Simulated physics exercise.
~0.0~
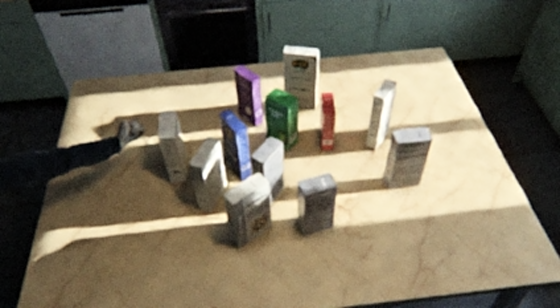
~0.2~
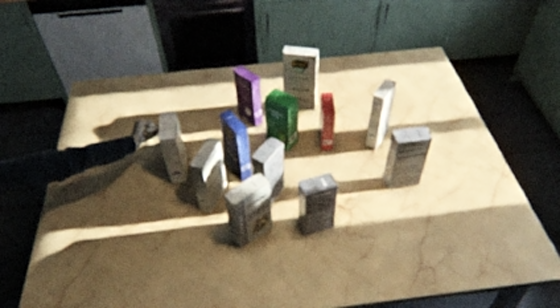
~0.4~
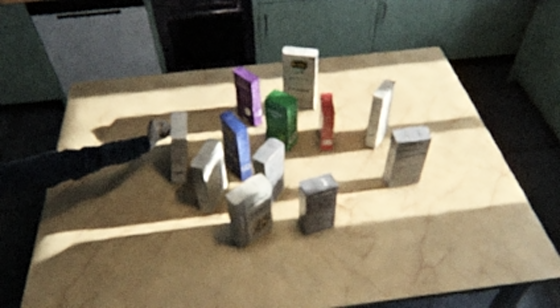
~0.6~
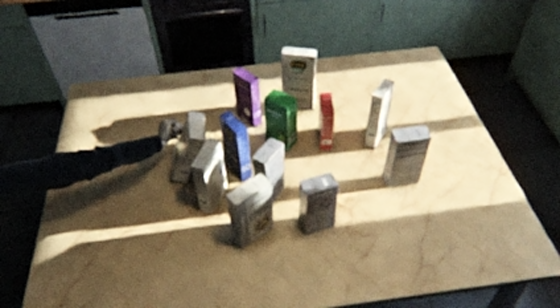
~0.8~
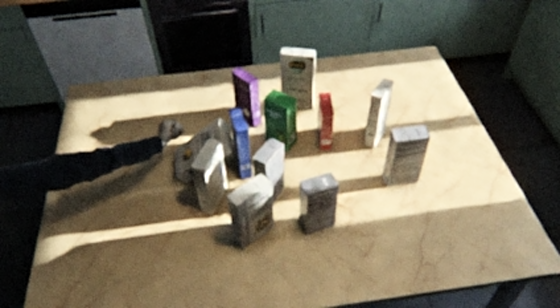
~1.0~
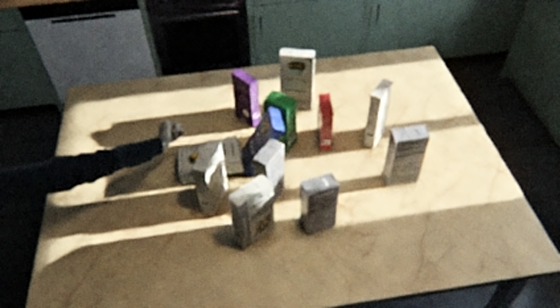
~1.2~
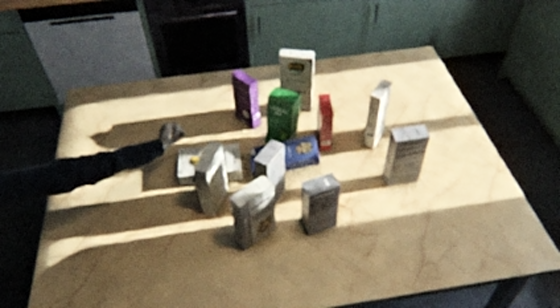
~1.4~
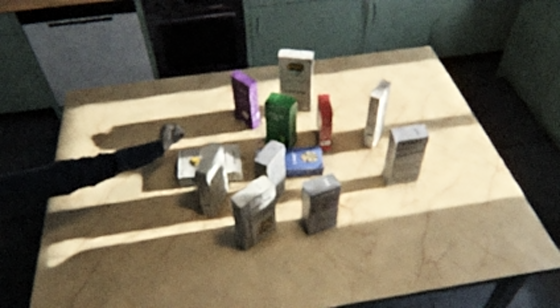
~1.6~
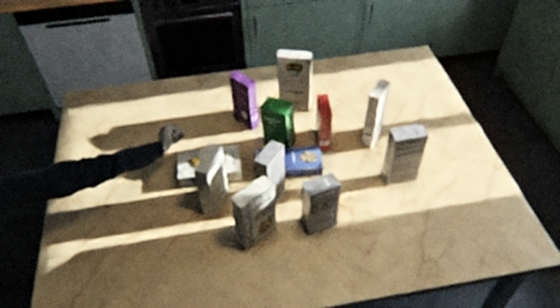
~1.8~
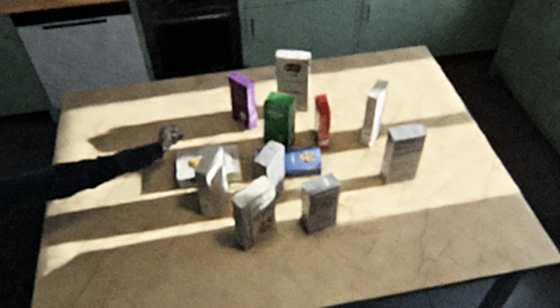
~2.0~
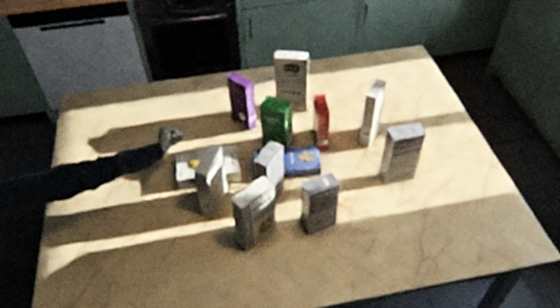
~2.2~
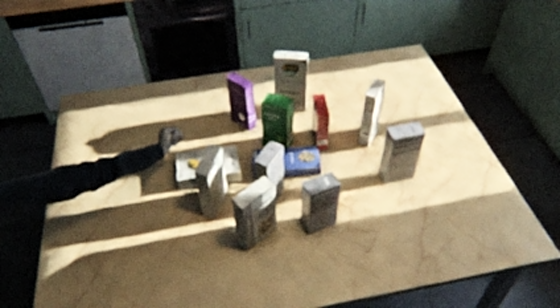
A dark-sleeved arm tipping a pale box into a blue one, both falling flat while the surrounding boxes stay standing on the table.
